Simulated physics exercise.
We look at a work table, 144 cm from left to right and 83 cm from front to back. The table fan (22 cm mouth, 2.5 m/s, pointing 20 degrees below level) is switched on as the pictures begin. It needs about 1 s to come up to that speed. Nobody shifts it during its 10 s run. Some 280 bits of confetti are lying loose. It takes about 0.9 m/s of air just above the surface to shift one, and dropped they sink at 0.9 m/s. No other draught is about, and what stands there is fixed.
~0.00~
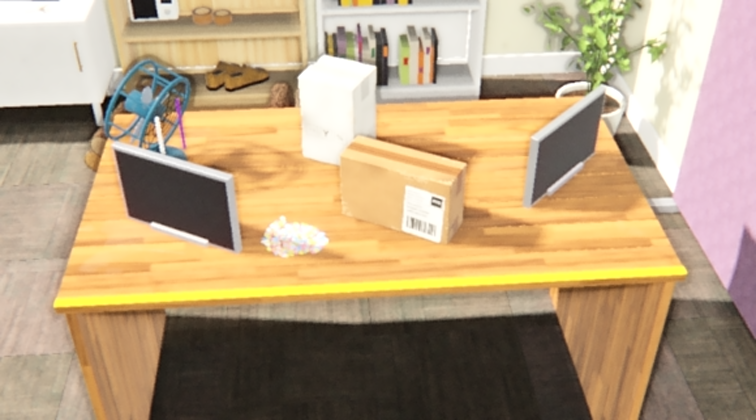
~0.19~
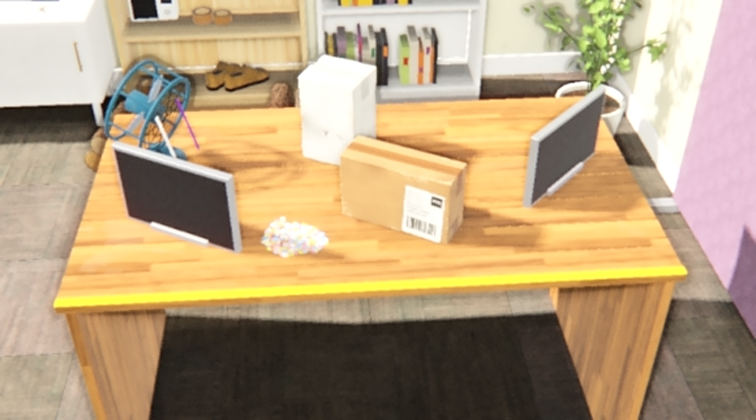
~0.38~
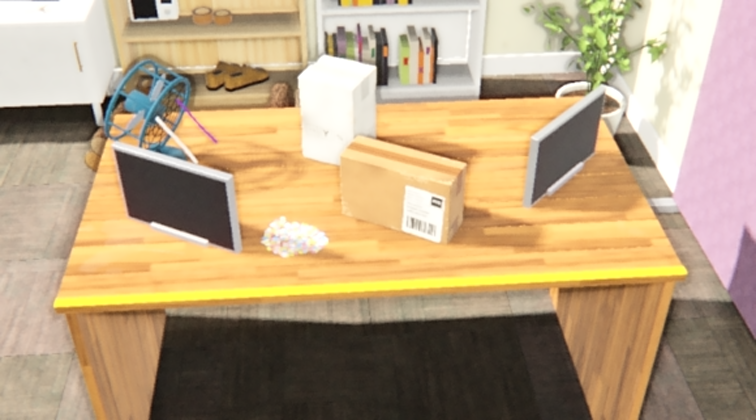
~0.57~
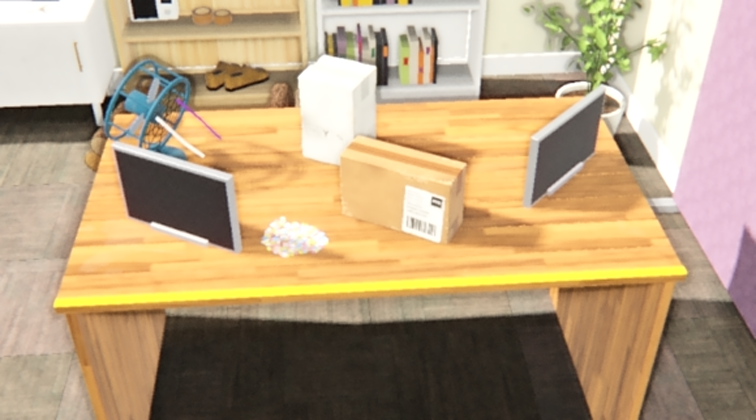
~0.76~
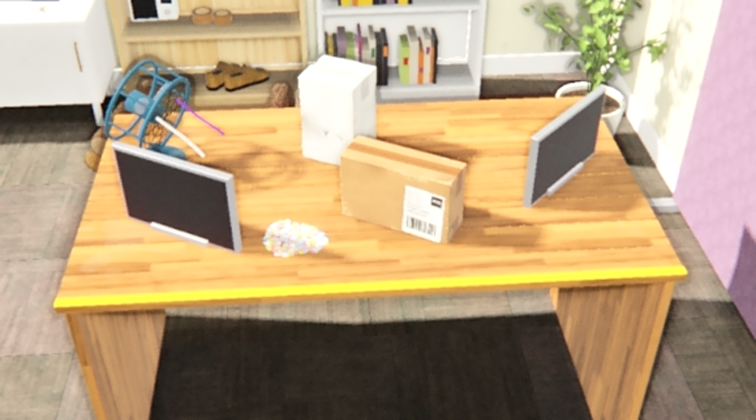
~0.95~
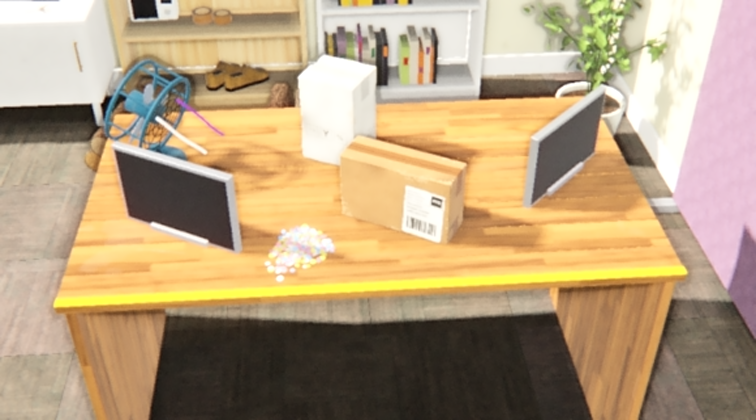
At first, a pale heap of confetti lies still on a wooden table between two dark screens, with a white box and a cardboard box behind it. White and purple strips by the blue fan swing out to the right, then the confetti shifts and spreads slightly toward the front edge.
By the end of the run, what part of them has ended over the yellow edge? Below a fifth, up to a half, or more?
Of the bits of confetti, more than half end over the yellow edge.
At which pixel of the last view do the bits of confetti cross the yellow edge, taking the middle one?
At about (328, 293).
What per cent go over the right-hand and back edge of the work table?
Roughly 0 % right-hand, 0 % back.
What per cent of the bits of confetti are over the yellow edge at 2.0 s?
About 100 %.
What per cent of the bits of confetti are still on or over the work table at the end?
Some 1 per cent.
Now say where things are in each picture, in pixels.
In the first picture, the middle of the bits of confetti is near (293, 240), none has stirred yet and the mouth of the table fan is at (149, 109).
In the second picture, the middle of the bits of confetti is near (290, 238), none has stirred yet and the yellow edge is centred on (378, 290).
In the third picture, the middle of the bits of confetti is near (290, 238), none has stirred yet, the top of a laptop is at (170, 159) and the top of a box is at (403, 159).
In the fourth picture, the middle of the bits of confetti is near (290, 238) and none has stirred yet.
In the fifth picture, the middle of the bits of confetti is near (293, 238) and none has stirred yet.
In the sixth picture, the middle of the bits of confetti is near (299, 248), the farthest in sight from the table fan is at (319, 260) and about 65 % have left their places.
After 2.0 s, 1 % are on the move or not yet settled, 99 % are over the yellow edge.
After 3.2 s, 1 % are on the move or not yet settled, 99 % are over the yellow edge.
After 5.5 s, 1 % are on the move or not yet settled, 99 % are over the yellow edge.
After 10.0 s, at the end, 99 % are over the yellow edge.
